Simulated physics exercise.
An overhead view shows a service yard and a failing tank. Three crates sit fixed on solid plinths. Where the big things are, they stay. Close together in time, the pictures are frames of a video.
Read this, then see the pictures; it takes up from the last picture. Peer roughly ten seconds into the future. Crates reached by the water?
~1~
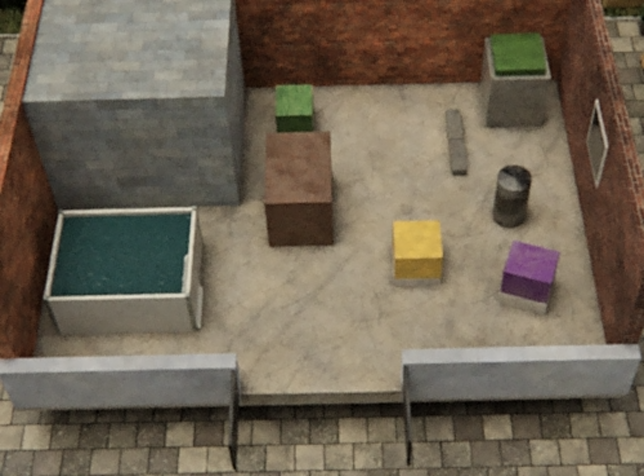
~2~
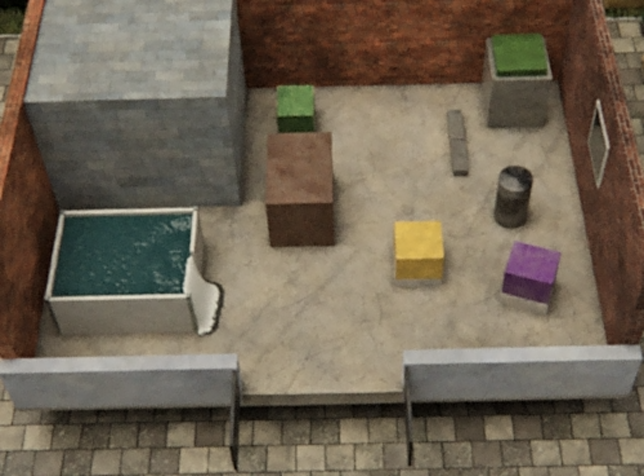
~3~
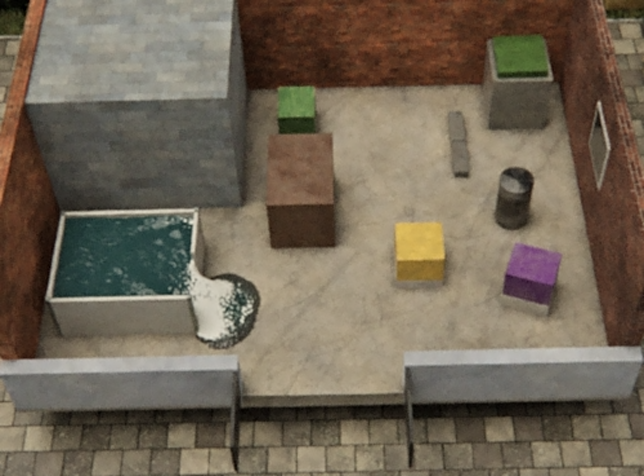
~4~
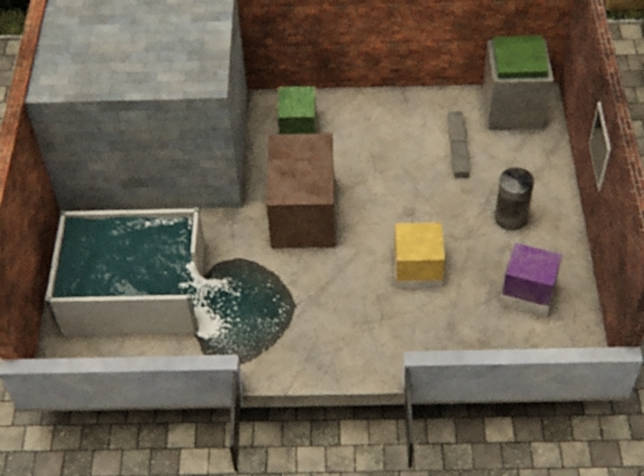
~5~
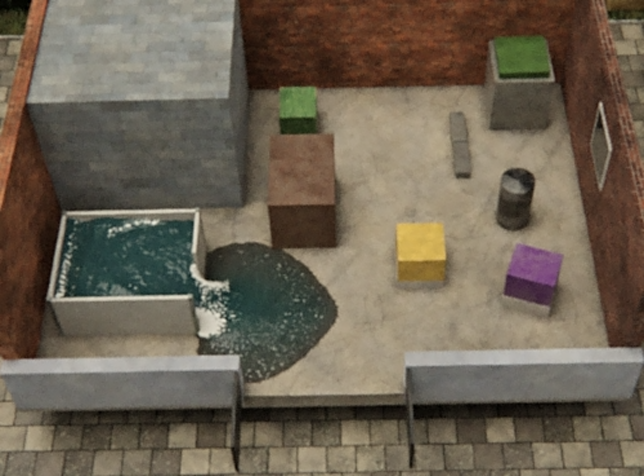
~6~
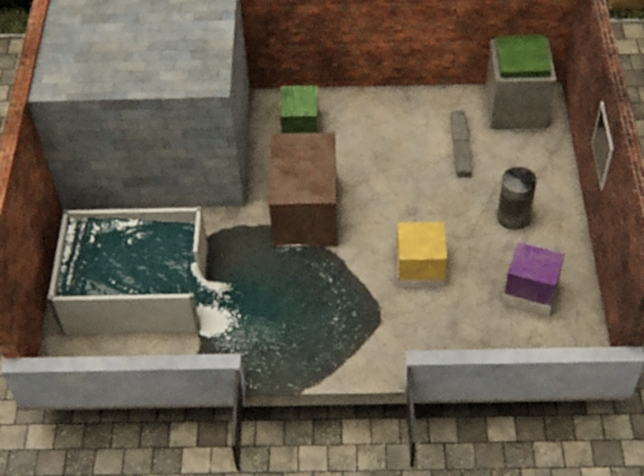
Yellow crate reached, green crate not reached, purple crate not reached.
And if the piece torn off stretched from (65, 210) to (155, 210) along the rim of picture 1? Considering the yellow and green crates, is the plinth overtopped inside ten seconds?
As I see it, yellow stays clear and green is doused.
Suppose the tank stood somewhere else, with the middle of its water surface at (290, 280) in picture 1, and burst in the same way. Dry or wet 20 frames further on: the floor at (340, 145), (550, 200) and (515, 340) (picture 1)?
Results in order - left untouched, swamped, swamped.
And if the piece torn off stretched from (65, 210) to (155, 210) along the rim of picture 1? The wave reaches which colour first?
First in line is the one in green.
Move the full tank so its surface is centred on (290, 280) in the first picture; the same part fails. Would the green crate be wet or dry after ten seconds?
Result - green crate gets flooded.
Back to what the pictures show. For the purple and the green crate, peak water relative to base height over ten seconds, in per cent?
Around 60 % and 70 %.
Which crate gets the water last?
I'd go with the one in green.
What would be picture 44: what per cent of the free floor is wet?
By my count, 70 percent.
A moment on, water covers 30 % of the floor; the yellow crate water round its plinth, the green crate not reached, the purple crate water round its plinth.
Next, water covers 45 % of the floor; the yellow crate water round its plinth, the green crate water round its plinth, the purple crate water round its plinth.
Then, water covers 60 % of the floor; the yellow crate water round its plinth, the green crate water round its plinth, the purple crate water round its plinth.
Later, water covers 70 % of the floor; the yellow crate water round its plinth, the green crate water round its plinth, the purple crate water round its plinth.
In the end, water covers 80 % of the floor; the yellow crate was topped, the green crate stayed above the water, the purple crate stayed above the water.
